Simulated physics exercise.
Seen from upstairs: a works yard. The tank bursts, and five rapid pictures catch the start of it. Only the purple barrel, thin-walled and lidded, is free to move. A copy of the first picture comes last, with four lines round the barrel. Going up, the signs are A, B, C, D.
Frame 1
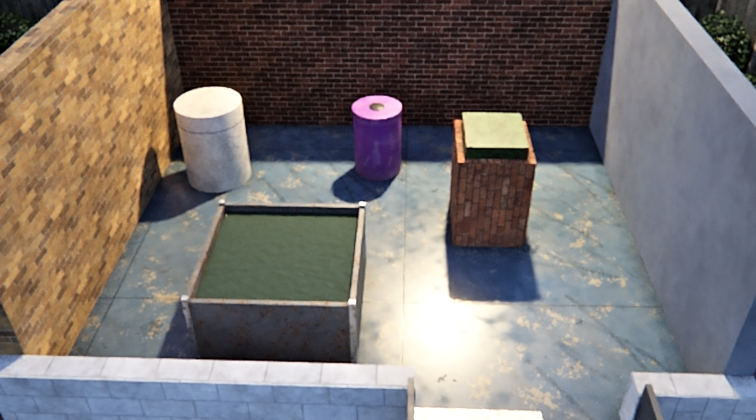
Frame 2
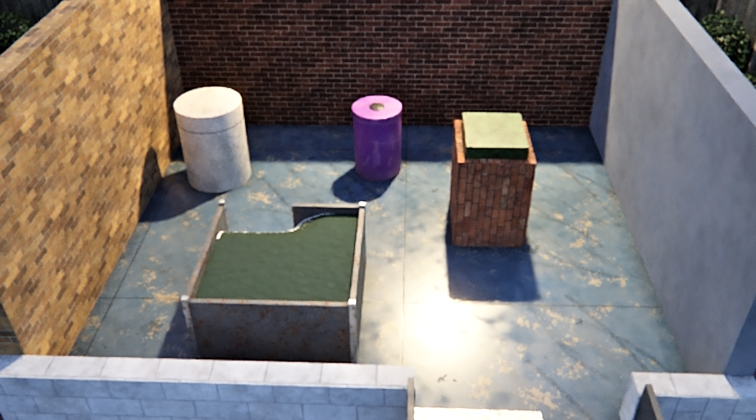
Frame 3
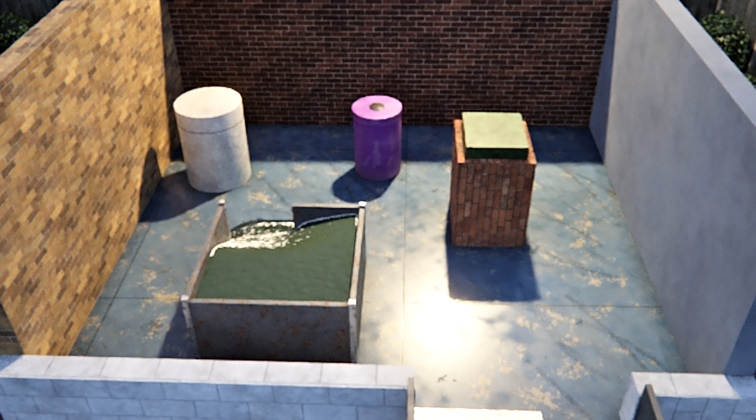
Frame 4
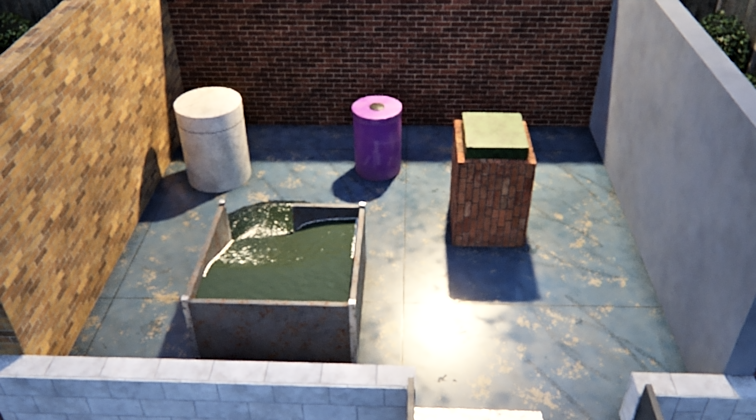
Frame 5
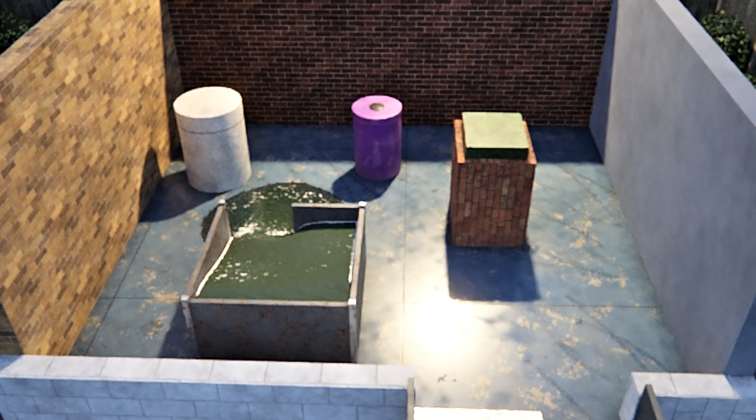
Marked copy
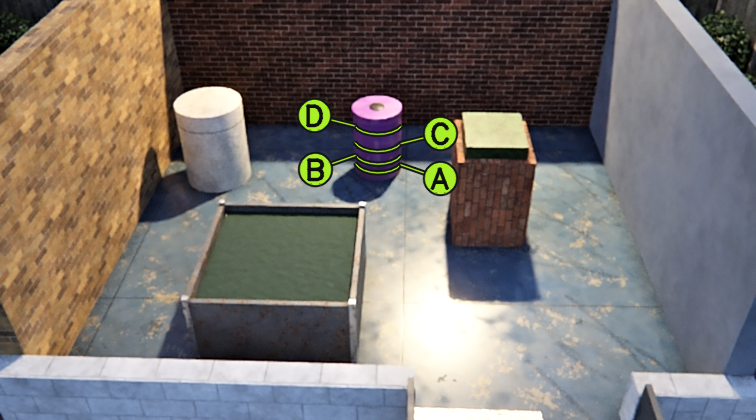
In a walled yard, dark green water pours from a tank's back onto the ground.
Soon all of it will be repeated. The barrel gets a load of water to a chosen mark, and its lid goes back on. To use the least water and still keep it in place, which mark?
It is A.
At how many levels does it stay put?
All of them.
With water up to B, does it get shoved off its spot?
No, that is safe.
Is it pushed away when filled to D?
No.
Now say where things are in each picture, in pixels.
Lid of the purple barrel at (378, 107); tank full, its middle at (282, 256); open gate at (522, 373), in the first picture.
Water covers 1 % of the ground, mostly out of sight from here, in the second picture.
Water covers 3 % of the ground, mostly out of sight from here, in the third picture.
Water covers 5 % of the ground, mostly out of sight from here, in the fourth picture.
Lid of the purple barrel at (378, 107); 8 % of the ground under water, its edge towards the barrel at (312, 192), in the fifth picture.
In lime, A at (377, 172); B at (377, 164); C at (377, 151); D at (377, 134); from the bottom up A, B, C, D.
Choosing A, it does not move.
Choosing B, it does not move.
Choosing C, it does not move.
Choosing D, it does not move.
